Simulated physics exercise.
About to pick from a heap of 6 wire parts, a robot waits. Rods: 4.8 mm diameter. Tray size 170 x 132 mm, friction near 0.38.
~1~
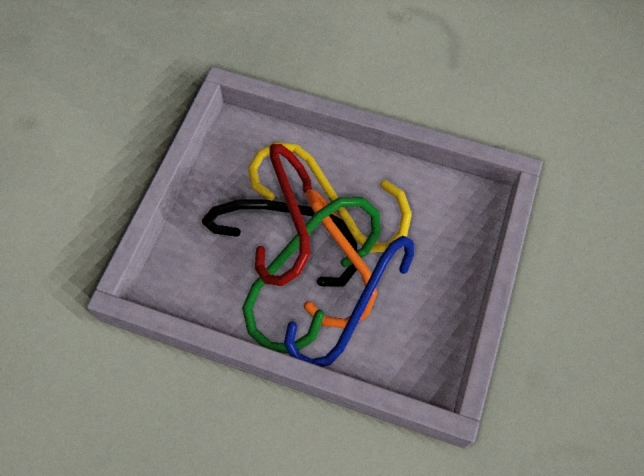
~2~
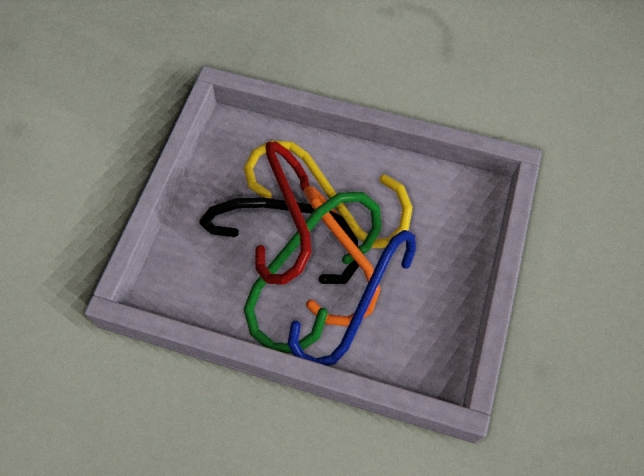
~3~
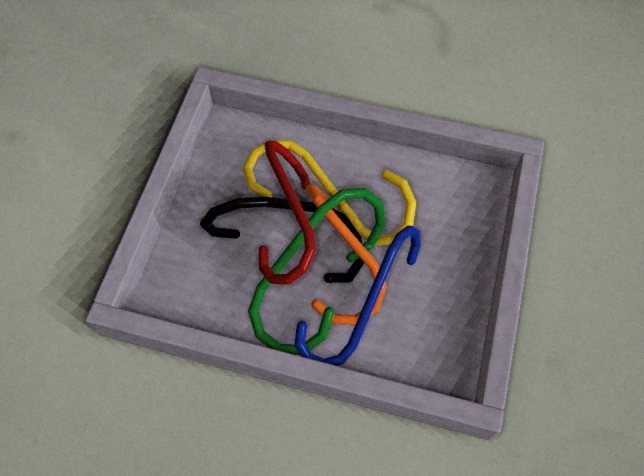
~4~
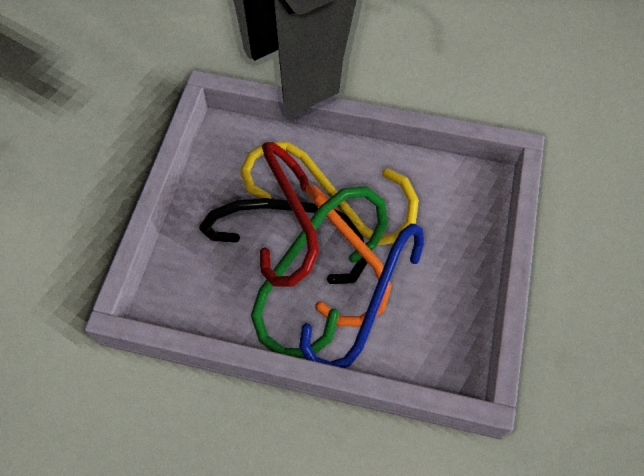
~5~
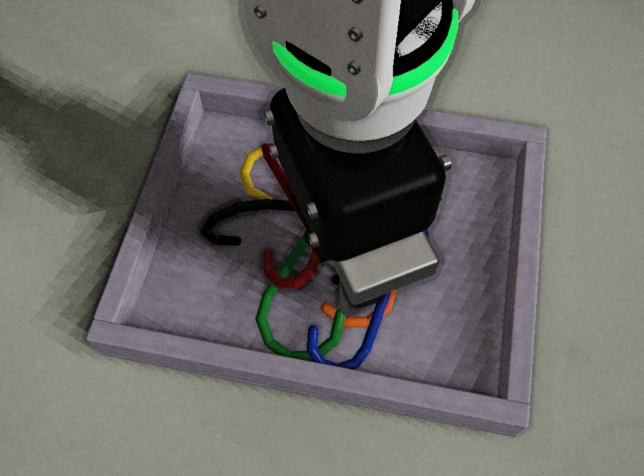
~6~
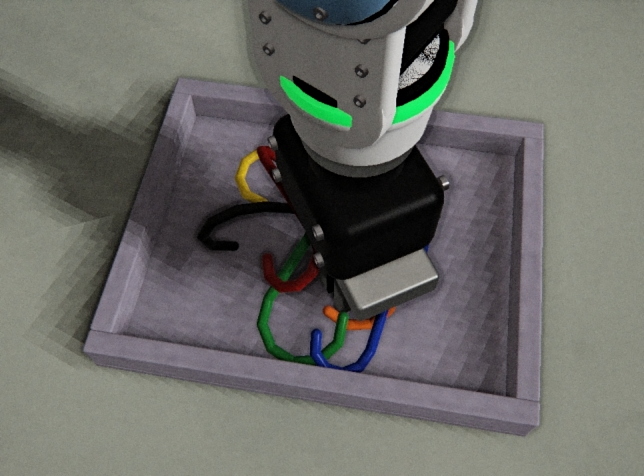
A robot gripper lowers into a gray tray of tangled colored hooks and closes.
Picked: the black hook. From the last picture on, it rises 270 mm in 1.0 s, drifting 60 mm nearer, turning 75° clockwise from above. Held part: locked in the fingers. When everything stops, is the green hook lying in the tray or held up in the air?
Up in the air.
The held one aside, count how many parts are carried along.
That comes to 3 in total.
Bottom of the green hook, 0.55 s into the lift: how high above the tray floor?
Height: Approx. 100 mm.
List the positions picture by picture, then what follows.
Fingers out of view, 229 mm above the grip; green hook from (345, 263) to (319, 315), passing over yellow hook, over black hook, over and under orange hook; black hook from (236, 232) to (322, 282), passing under orange hook, under green hook, under red hook, in the first picture.
Fingers out of view, 229 mm above the grip; orange hook from (311, 304) to (334, 216), passing over black hook, over and under green hook, under blue hook; blue hook from (406, 264) to (296, 326), passing over orange hook, over green hook, in the second picture.
Fingers out of view, 214 mm above the grip; red hook from (263, 250) to (306, 185), passing over black hook, over green hook; yellow hook from (268, 195) to (386, 175), passing under green hook, in the third picture.
Fingers (289, 49) 114 mm above the grip; green hook from (354, 258) to (334, 314), passing over yellow hook, over black hook, over and under orange hook; black hook from (235, 238) to (332, 279), passing under orange hook, under green hook, under red hook, in the fourth picture.
Fingers (348, 266) 14 mm above the grip, in the fifth picture.
Fingers (349, 282) closed on the black hook, in the sixth picture.
Then, 0.30 s into the lift, lowest point more than 20 mm over the tray floor, black hook 58 mm, orange hook 30 mm.
Then, 0.55 s into the lift, lowest point more than 20 mm over the tray floor, black hook 158 mm, orange hook 133 mm, red hook 100 mm, green hook 96 mm.
Then, 1.00 s into the lift, lowest point more than 20 mm over the tray floor, black hook 272 mm, orange hook 246 mm, red hook 213 mm, green hook 210 mm.
End, hanging black hook 272 mm, orange hook 246 mm, red hook 211 mm, green hook 210 mm; the other 2 are down.
